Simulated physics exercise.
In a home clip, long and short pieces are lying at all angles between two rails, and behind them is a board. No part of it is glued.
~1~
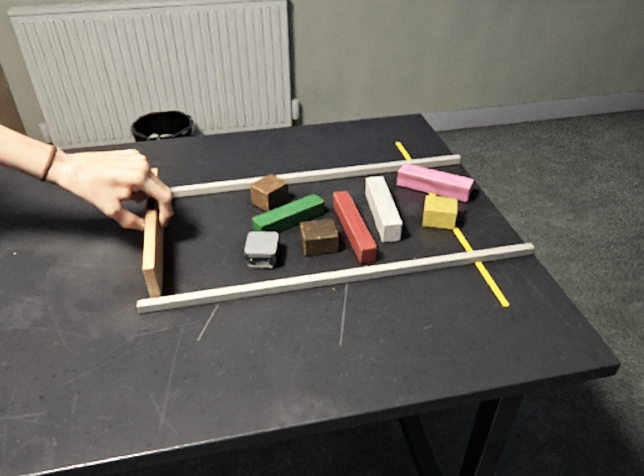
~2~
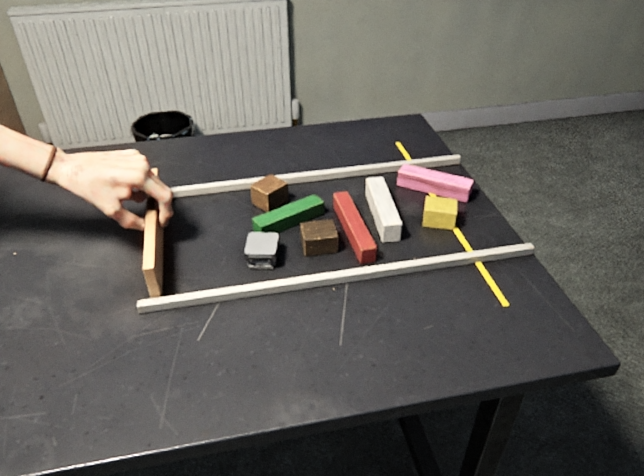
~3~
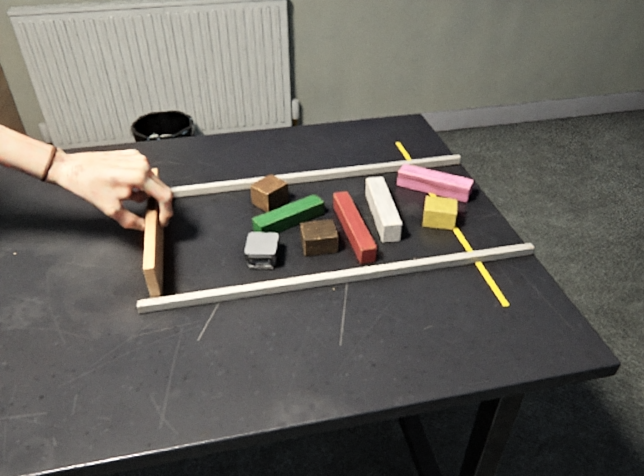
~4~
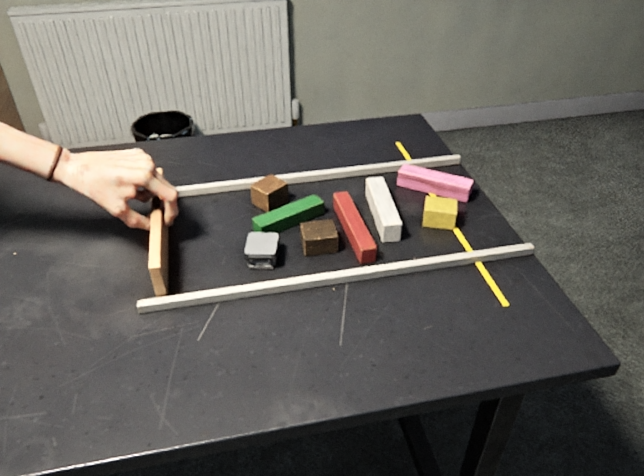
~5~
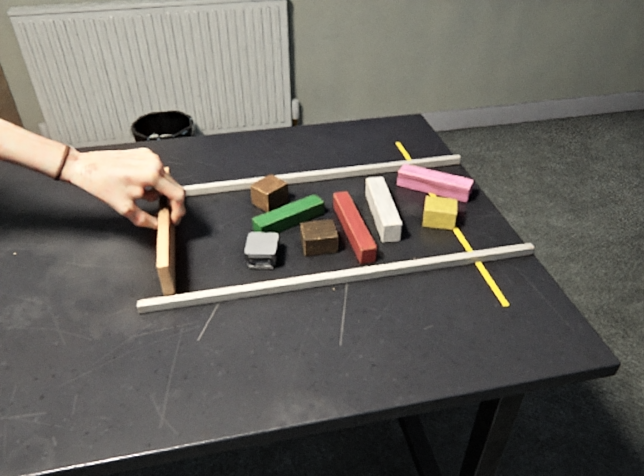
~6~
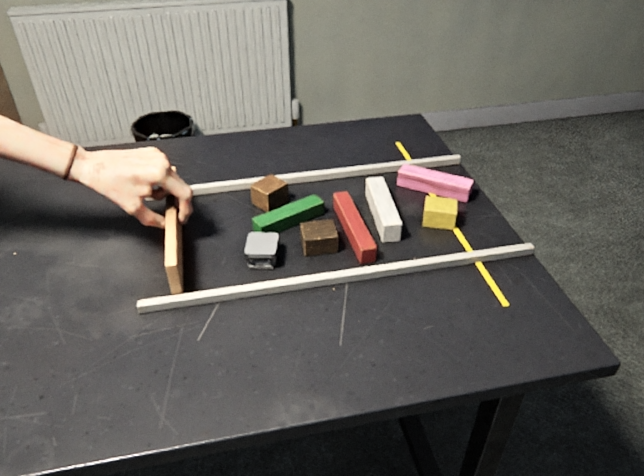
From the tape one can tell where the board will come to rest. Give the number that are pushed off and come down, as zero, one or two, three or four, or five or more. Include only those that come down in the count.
Three or four come down.
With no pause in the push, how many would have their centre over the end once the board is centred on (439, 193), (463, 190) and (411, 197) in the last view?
In order of the places given, that's 4, 5 and 1.
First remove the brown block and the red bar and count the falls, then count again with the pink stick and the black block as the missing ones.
The count is 1 in the first case and 2 in the second.
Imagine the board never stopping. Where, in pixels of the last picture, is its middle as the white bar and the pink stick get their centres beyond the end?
When the white bar crosses, the middle is near (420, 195); when the pink stick crosses, near (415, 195).
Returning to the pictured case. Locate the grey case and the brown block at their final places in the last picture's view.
The first near (470, 222), the second near (440, 176).
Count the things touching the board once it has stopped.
The answer is 3.
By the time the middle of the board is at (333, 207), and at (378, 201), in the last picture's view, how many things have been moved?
I count 7 first and 8 after.
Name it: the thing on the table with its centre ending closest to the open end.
Black block.
A little later, none off yet; pink stick at rest near (435, 183); yellow block at rest near (440, 213); white bar at rest near (384, 208).
When it is over, the number that fall off is three or four; down, red bar, white bar, yellow block and pink stick.
